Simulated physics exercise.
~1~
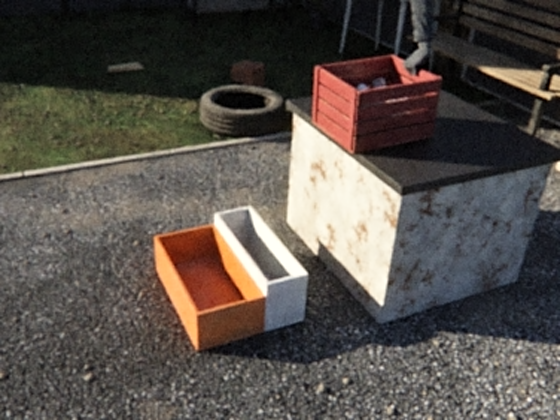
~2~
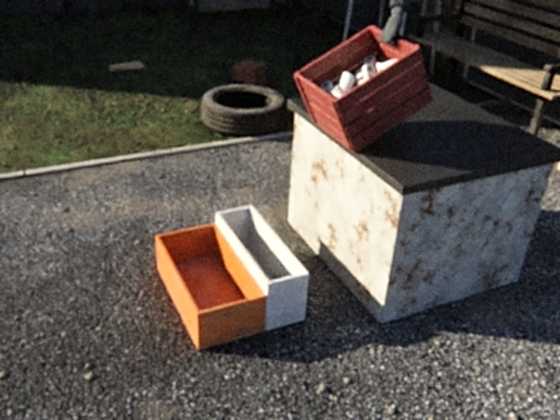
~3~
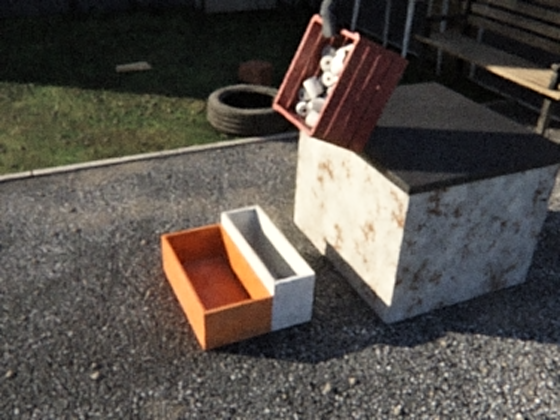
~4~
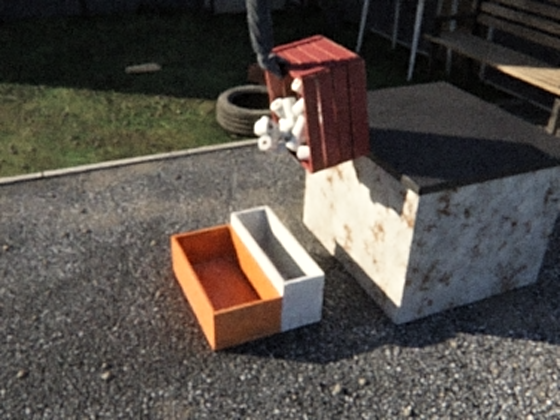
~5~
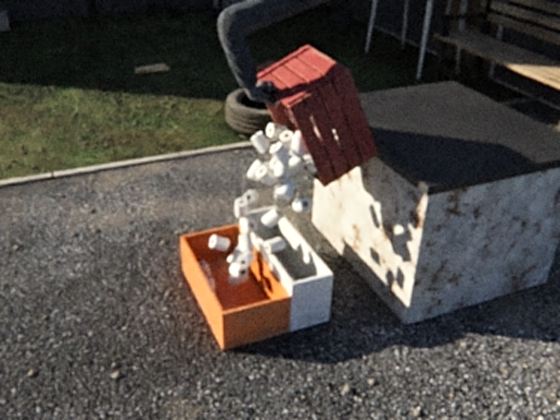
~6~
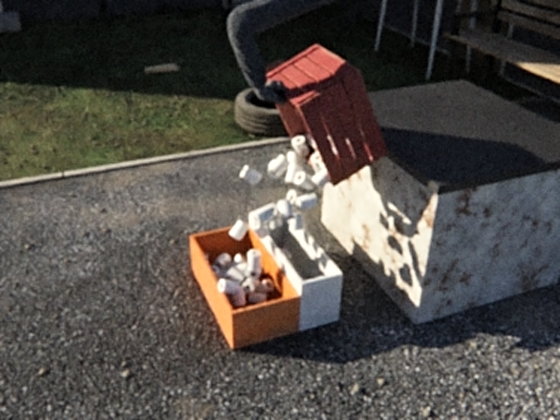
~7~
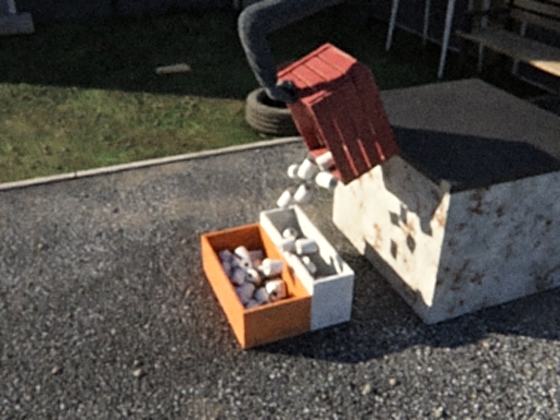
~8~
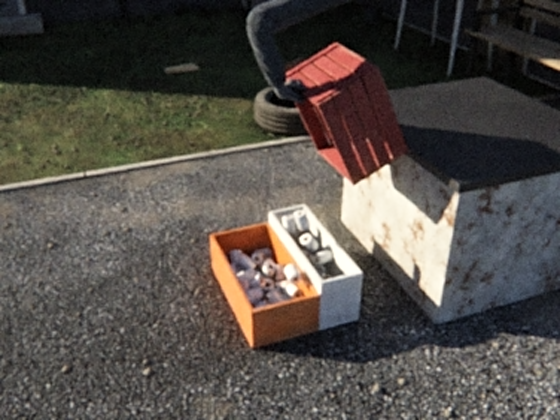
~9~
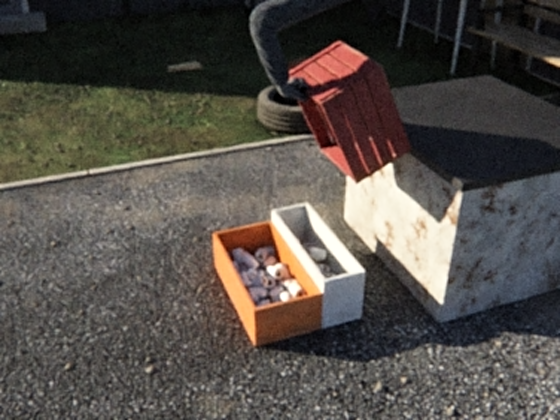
At the start, a red slatted tote filled with white rolls rests on a dark-topped, stained pale block, with an orange bin and a white tub side by side on the gravel below. A dark mechanical arm lifts the tote and tips it toward the left. As it tilts further, the rolls slide to its lower edge and begin to spill. They tumble down in a thick stream, first into the orange bin, then into the white tub as well. The stream thins and stops, leaving the tote held upturned, with more rolls in the orange bin than in the white tub.
